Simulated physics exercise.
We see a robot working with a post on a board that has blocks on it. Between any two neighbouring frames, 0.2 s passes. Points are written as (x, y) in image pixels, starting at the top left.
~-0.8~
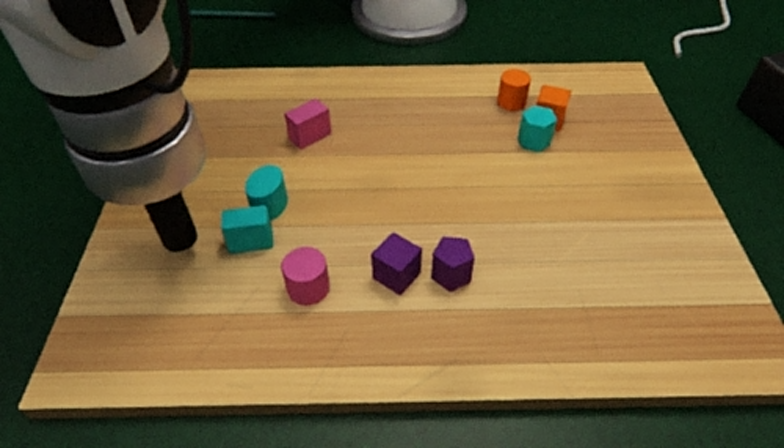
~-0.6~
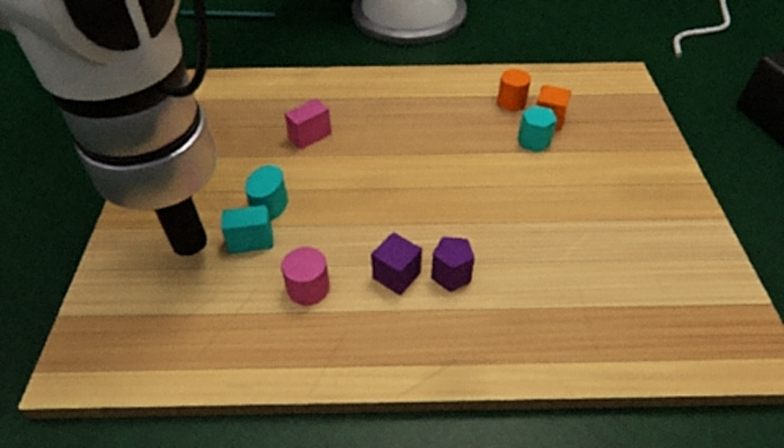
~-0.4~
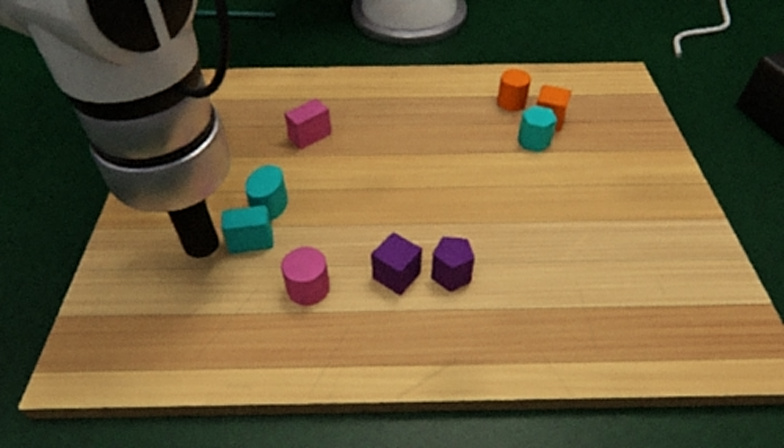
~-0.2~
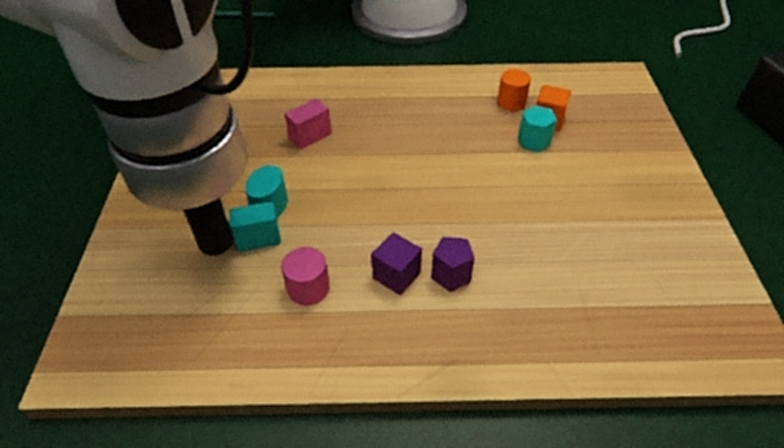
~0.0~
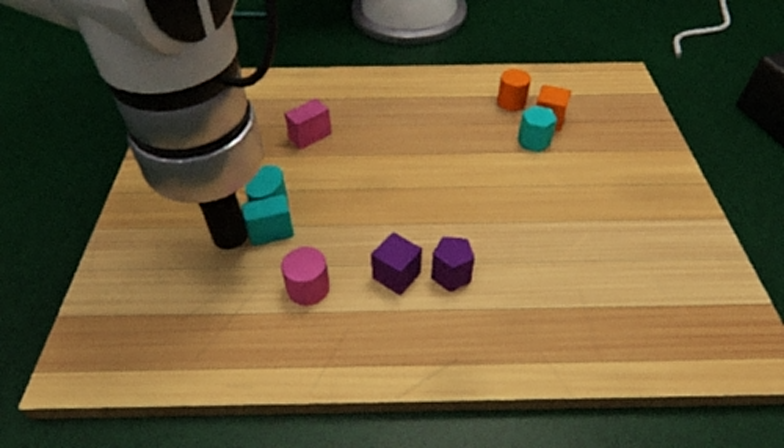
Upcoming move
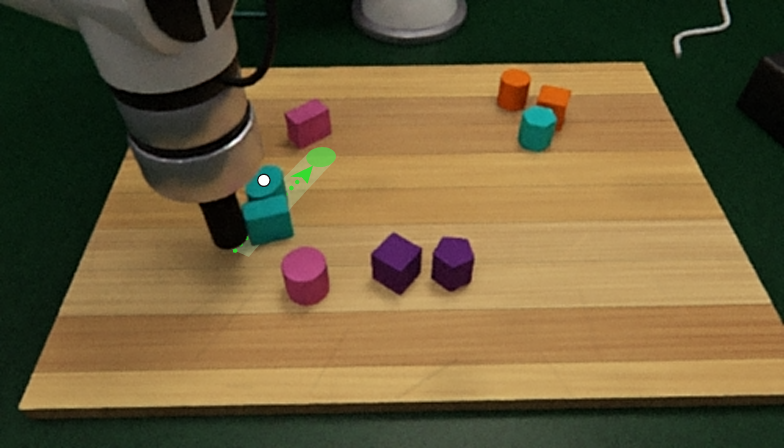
On a wooden board, a robot's black post moves right and pushes a turquoise block rightward.
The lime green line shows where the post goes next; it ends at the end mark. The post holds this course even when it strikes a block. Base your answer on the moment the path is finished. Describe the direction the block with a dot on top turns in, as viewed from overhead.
From above, the turn goes anticlockwise.
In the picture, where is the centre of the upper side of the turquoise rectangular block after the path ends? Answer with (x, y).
Put as a pixel place, it's (303, 191).
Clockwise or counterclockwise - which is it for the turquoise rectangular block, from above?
Seen from above, its turn is clockwise.
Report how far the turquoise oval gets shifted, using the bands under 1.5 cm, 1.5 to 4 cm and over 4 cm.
Answer: More than 4 cm.
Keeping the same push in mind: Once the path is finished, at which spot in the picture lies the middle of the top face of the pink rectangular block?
The middle of its upper face will lie at (303, 99).
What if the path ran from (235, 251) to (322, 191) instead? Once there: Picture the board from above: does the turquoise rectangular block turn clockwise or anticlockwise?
Looking down on the board, it turns clockwise.
Drawn move, straight from (235, 251) to (321, 157); the dot is on the turquoise oval.
The first path, step by step. One third of the way, post at (263, 202); turquoise oval at (276, 163); turquoise rectangular block at (298, 193), turned 30° clockwise.
Two thirds of the way, post at (292, 171); turquoise oval at (293, 135), turned 40° anticlockwise; turquoise rectangular block at (303, 191), turned 45° clockwise; pink rectangular block at (307, 108).
At the end, post at (319, 143); turquoise oval at (299, 116), turned 115° anticlockwise; turquoise rectangular block at (303, 191), turned 45° clockwise; pink cylinder still; pink rectangular block at (303, 99), turned 50° clockwise.
